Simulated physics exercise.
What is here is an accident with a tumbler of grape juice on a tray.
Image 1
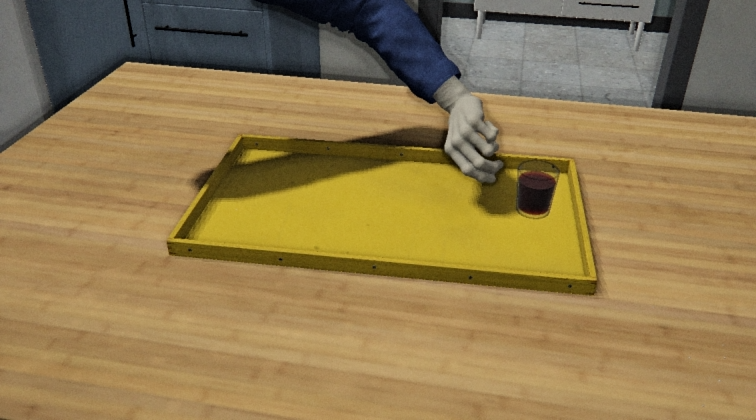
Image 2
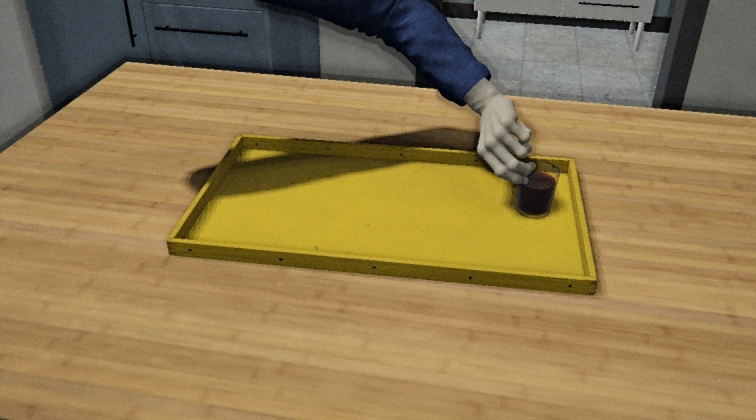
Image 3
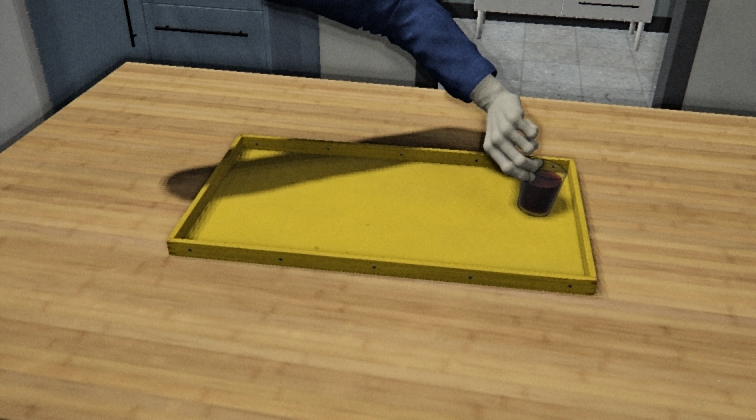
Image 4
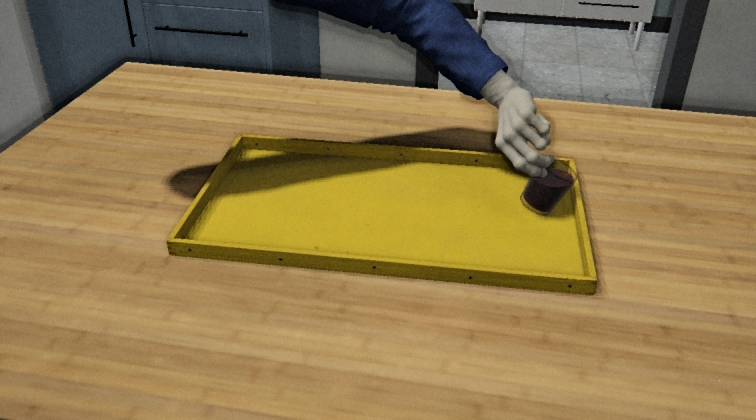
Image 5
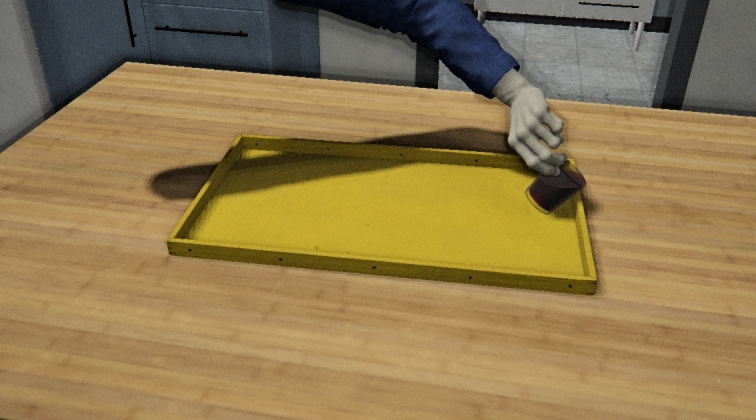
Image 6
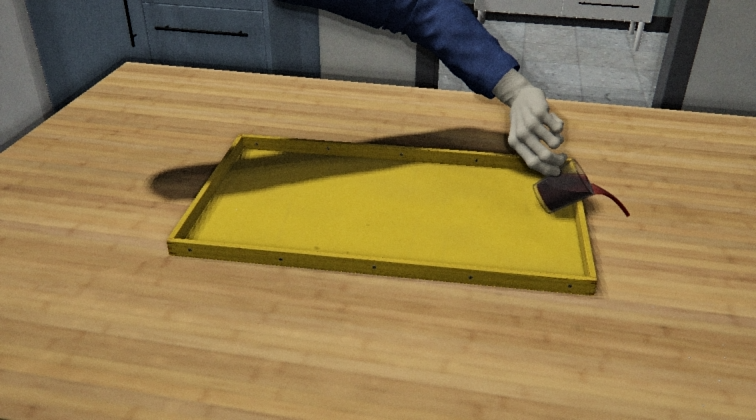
A gloved hand pushes a tumbler of dark liquid rightward, tilting it until liquid pours out.
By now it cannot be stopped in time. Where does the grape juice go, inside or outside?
In the end it escapes from the tray.
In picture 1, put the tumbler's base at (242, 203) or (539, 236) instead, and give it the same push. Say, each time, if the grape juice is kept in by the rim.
At the first place it stays in the tray, at the second it escapes from the tray.
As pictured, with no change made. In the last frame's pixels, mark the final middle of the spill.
Its centre lies at roughly (744, 222) in the last picture.
Next, the tumbler lies across the rim; the puddle covers about as much as a plate; the table is getting wet.
After that, the puddle covers about as much as a tray; the table is getting wet.
Finally, the puddle covers about as much as a tray; the table is getting wet.
